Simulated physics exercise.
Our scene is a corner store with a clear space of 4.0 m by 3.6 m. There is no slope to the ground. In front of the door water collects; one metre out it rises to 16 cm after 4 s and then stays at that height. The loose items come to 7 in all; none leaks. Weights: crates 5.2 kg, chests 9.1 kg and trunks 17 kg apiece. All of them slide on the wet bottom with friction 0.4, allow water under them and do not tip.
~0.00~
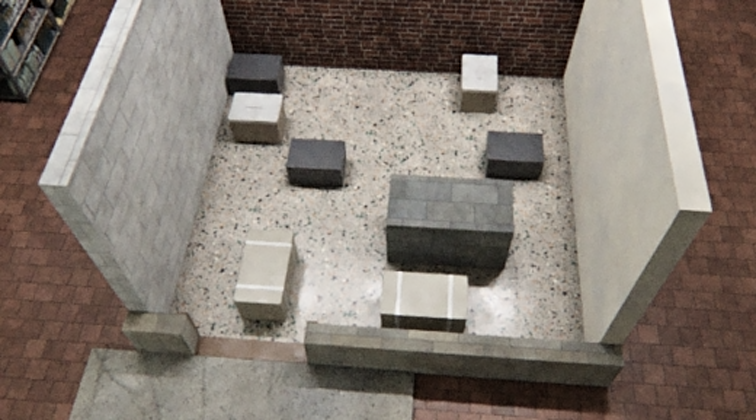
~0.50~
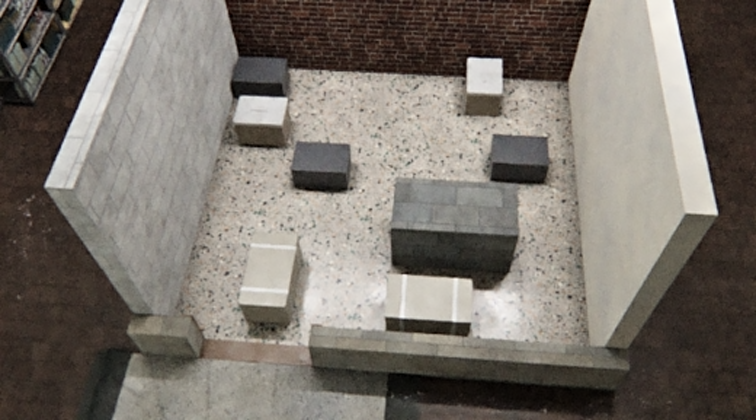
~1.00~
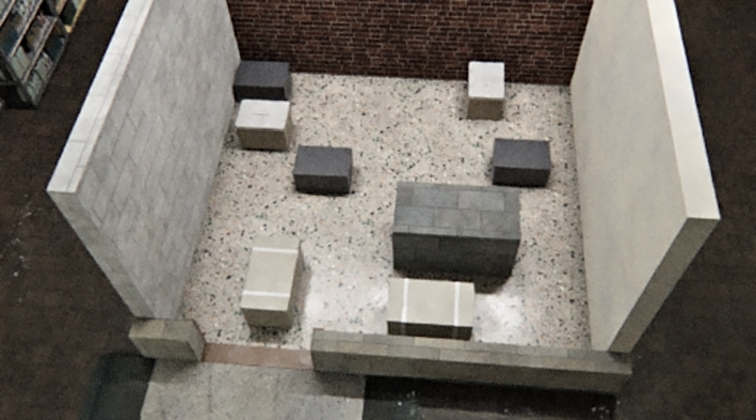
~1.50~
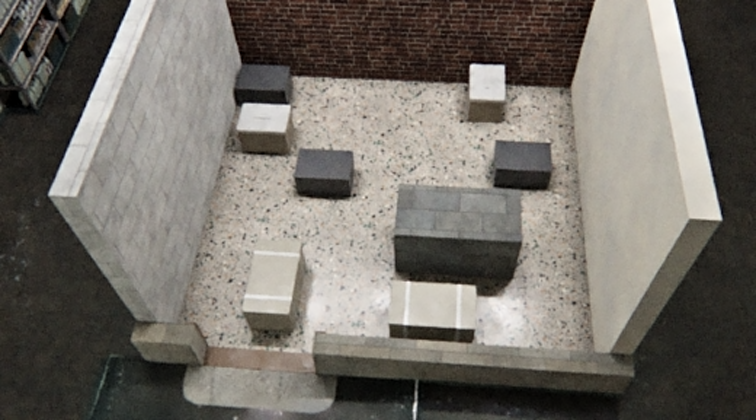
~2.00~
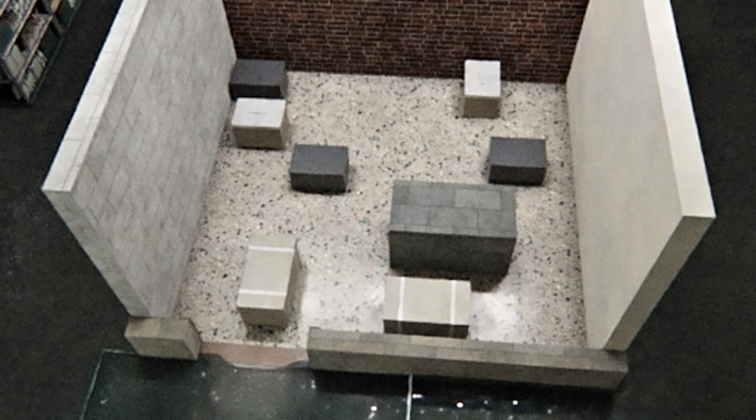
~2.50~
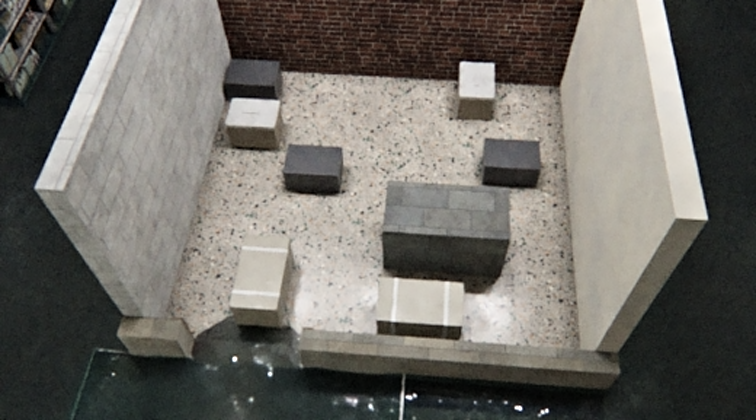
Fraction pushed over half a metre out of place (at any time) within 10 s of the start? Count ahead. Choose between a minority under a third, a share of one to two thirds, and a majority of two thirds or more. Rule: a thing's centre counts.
A majority of two thirds or more.
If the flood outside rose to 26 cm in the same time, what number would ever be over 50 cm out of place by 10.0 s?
Count: 6.
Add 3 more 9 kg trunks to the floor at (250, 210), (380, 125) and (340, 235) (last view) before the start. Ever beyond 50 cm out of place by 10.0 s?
In order: Above the mark, above the mark, above the mark.
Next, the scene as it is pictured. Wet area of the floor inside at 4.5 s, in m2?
About 3.5 m2.
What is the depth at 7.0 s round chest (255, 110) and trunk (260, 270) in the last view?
First about 5 cm, second about 4 cm.
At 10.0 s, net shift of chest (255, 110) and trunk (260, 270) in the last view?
Net displacement, in order: 80 cm; 200 cm.
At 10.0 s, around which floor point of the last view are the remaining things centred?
Somewhere near (413, 149).
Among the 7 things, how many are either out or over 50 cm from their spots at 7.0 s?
By that time the total stands at 3.
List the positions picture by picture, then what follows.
In the first picture, a crate at (255, 67), on the bottom; a crate at (316, 154) rests on the ground; water covers 0.0 m2; 0 of 7 have shifted.
In the second picture, a crate at (260, 70), on the bottom; a crate at (321, 157) rests on the ground; water covers 0.0 m2; 0 of 7 have shifted.
In the third picture, a crate at (262, 74) rests on the ground; a crate at (323, 160) rests on the ground; 0.0 m2 under water; 0 of 7 have shifted.
In the fourth picture, a crate at (263, 77) rests on the ground; a crate at (324, 164), on the bottom; 0.0 m2 under water; 0 of 7 have shifted.
In the fifth picture, a crate at (258, 72), on the bottom; a crate at (319, 159) rests on the ground; water covers 0.0 m2; 0 of 7 have shifted.
In the sixth picture, a crate at (252, 72) rests on the ground; a crate at (313, 159) rests on the ground; 0.2 m2 under water; 0 of 7 have shifted.
After 3.5 s 0 of 7 are over 50 cm from their spots; 0 afloat.
After 4.5 s 0 of 7 are over 50 cm from their spots; 0 afloat.
After 7.0 s 3 of 7 are over 50 cm from their spots; 2 afloat.
After 10.0 s 5 of 7 are over 50 cm from their spots, and 5 have been at some point; 6 afloat.
